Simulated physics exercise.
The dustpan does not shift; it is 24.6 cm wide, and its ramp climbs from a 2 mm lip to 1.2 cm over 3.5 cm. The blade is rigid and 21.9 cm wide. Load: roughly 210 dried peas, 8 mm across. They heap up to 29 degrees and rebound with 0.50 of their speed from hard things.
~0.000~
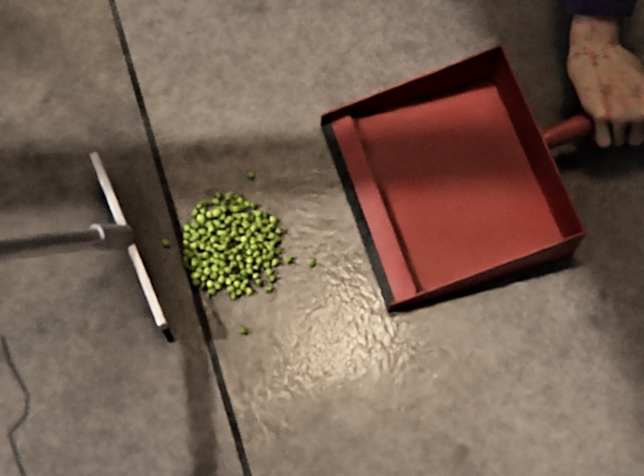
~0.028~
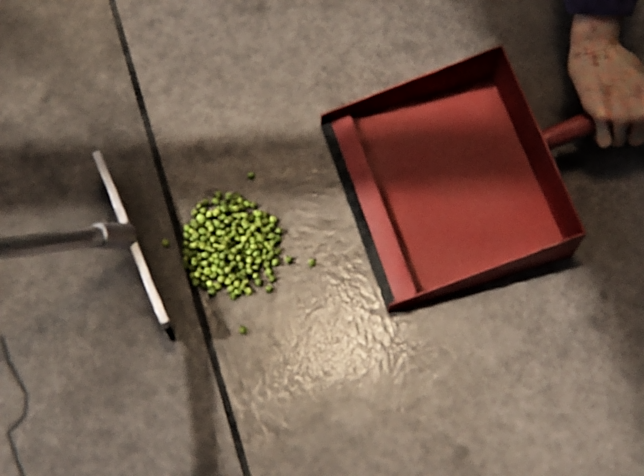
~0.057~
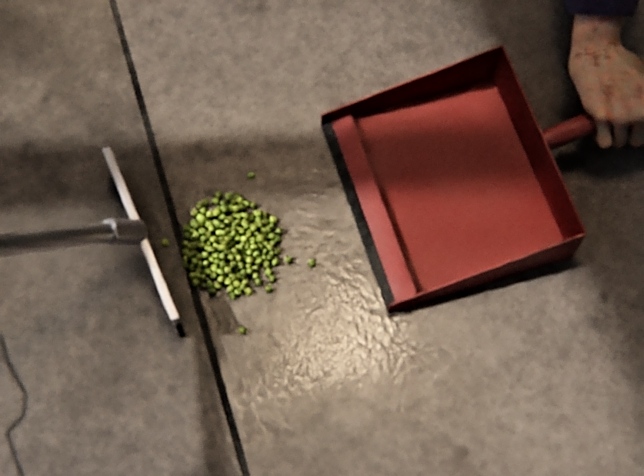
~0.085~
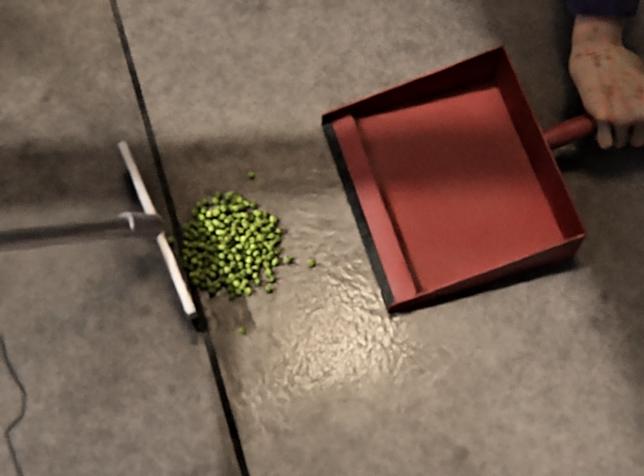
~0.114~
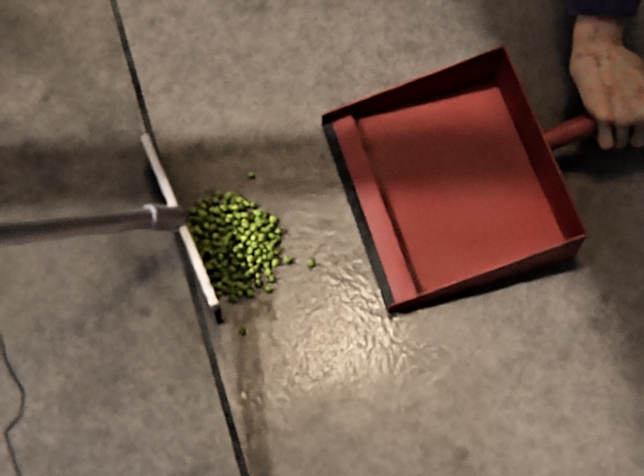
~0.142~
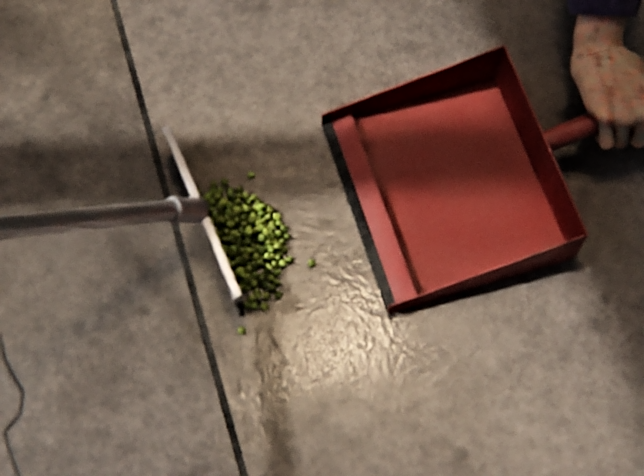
A grey concrete floor with a dark seam running down its left side is seen from directly above, the view staying still. A loose heap of green peas lies left of centre, between a pale-edged blade on a grey pole and a red dustpan whose handle a hand grips at right. The blade slides rightward across the seam, meets the heap and pushes it a short way toward the motionless dustpan.
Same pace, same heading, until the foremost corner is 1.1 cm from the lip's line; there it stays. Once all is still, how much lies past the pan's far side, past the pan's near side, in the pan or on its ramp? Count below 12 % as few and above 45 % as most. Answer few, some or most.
Past the pan's far side: Few; past the pan's near side: Few; in the pan or on its ramp: Most.
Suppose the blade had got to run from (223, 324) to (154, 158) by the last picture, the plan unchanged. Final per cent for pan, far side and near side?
Pan 35, far 5, near 0.
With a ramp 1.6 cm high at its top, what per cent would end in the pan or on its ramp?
In that case some 45 per cent.
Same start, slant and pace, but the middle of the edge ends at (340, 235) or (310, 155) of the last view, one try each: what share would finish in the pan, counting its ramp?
Some 50 and 45 per cent.
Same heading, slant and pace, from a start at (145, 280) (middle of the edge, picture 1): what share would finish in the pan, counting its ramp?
Some 50 per cent.
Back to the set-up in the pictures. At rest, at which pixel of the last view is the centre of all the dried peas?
Around (355, 193).
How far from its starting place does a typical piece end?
Some 18 cm.
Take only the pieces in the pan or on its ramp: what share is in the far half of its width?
Roughly 60 per cent.
After 0.23 s, middle of the blade 8 cm from the lip; 0 % over the lip, far side 0 %, near side 0 %.
Then, at 0.29 s, middle of the blade 4 cm from the lip; 10 % over the lip, far side 5 %, near side 0 %.
Then, at 0.49 s, middle of the blade 2 cm from the lip; 55 % over the lip, far side 10 %, near side 5 %.
By 1.5 s all is still; far side 10 %, near side 5 %, pan 50 %, in front of the lip or behind the blade 40 %.
